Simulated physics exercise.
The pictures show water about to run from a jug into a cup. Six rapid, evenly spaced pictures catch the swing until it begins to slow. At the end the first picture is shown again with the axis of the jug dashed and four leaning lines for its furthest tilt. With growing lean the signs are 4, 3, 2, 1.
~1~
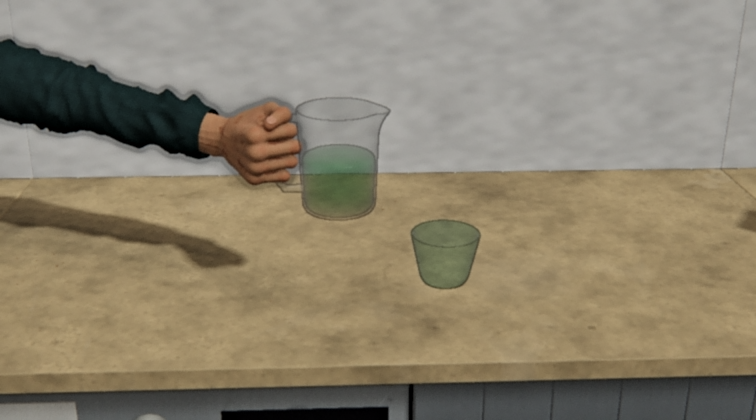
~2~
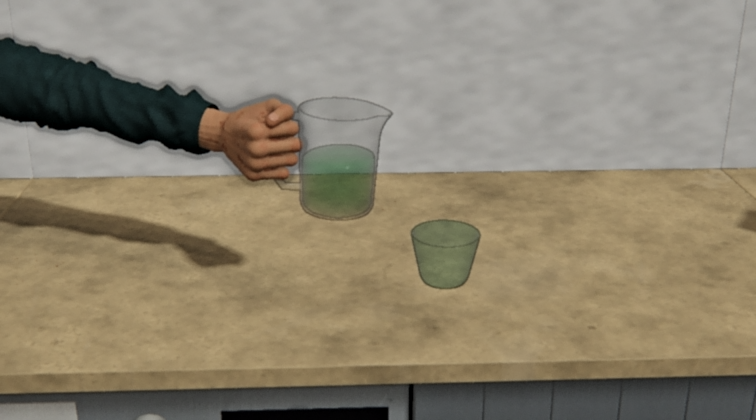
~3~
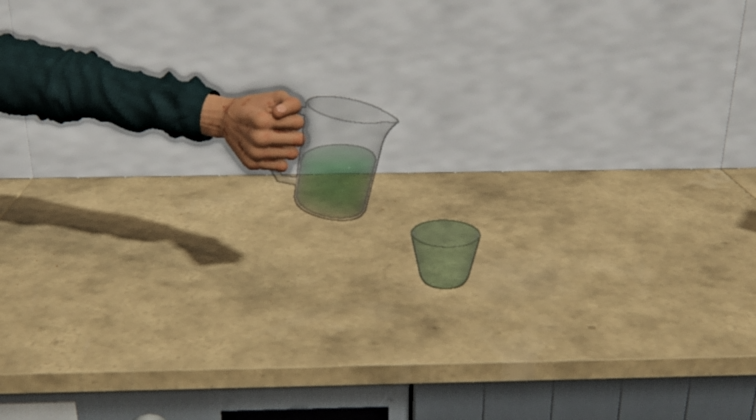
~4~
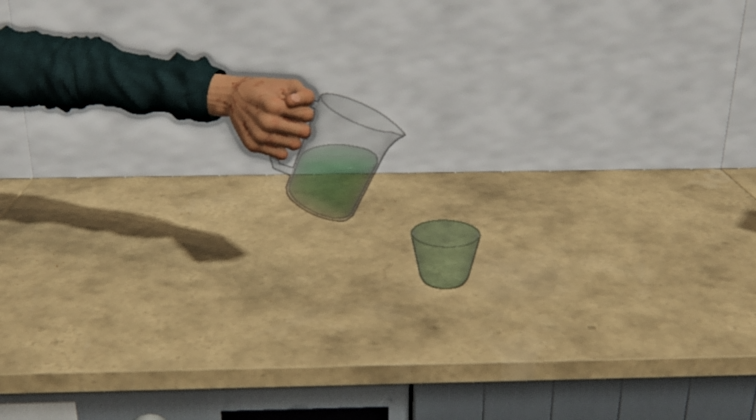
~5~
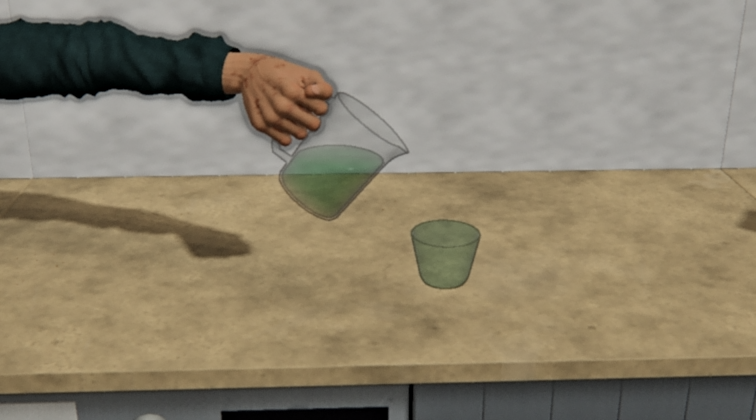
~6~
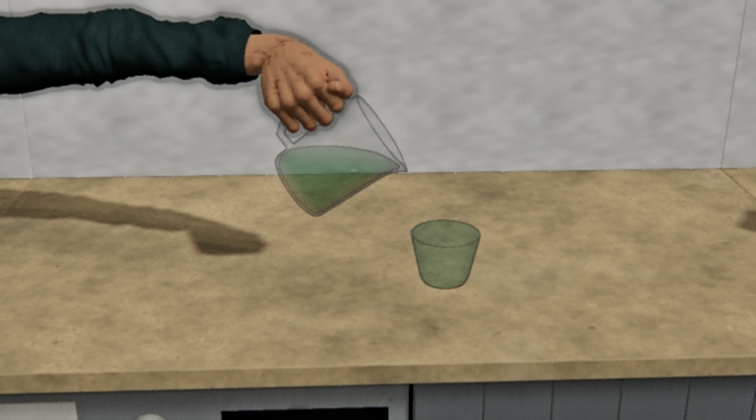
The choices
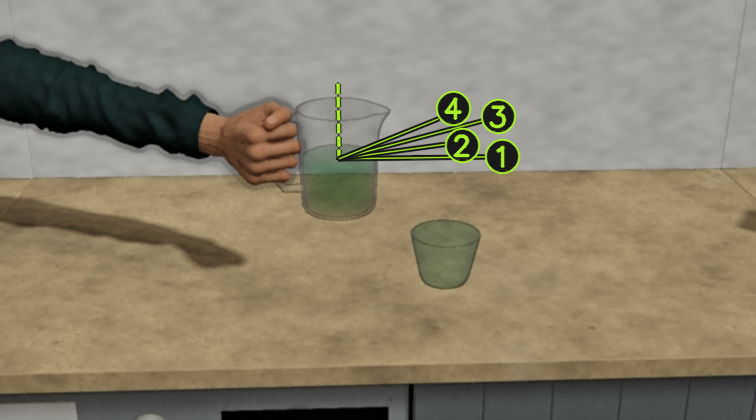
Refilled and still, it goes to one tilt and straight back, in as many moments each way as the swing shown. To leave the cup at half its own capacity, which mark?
Best: 4.
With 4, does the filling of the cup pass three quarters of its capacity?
No, less.
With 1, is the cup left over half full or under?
Over half.
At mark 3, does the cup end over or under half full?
Over.
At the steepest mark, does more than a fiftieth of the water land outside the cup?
Yes.
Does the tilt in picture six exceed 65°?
No.
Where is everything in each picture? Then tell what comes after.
Upright, lip at (389, 110); rim of the cup round (446, 233); nothing has left yet, in the first frame.
Tipped about 3°, lip at (391, 113); nothing has left yet, in the second frame.
Tipped about 11°, lip at (397, 120); nothing has left yet, in the third frame.
Tipped about 23°, lip at (404, 134); nothing has left yet, in the fourth frame.
Tipped about 39°, lip at (408, 151); nothing has left yet, in the fifth frame.
Tipped about 55°, lip at (407, 169); nothing has left yet, in the sixth frame.
On the marked copy, 1 at (485, 156); 2 at (444, 144); 3 at (481, 121); 4 at (438, 118).
If 1 is chosen, the cup ends with about 96 % of what it can hold; 27 % of the water is spilt.
If 2 is chosen, the cup ends with about 90 % of what it can hold; 16 % of the water is spilt.
If 3 is chosen, the cup ends with about 78 % of what it can hold; 6 % of the water is spilt.
If 4 is chosen, the cup ends with about 50 % of what it can hold; 4 % of the water is spilt.
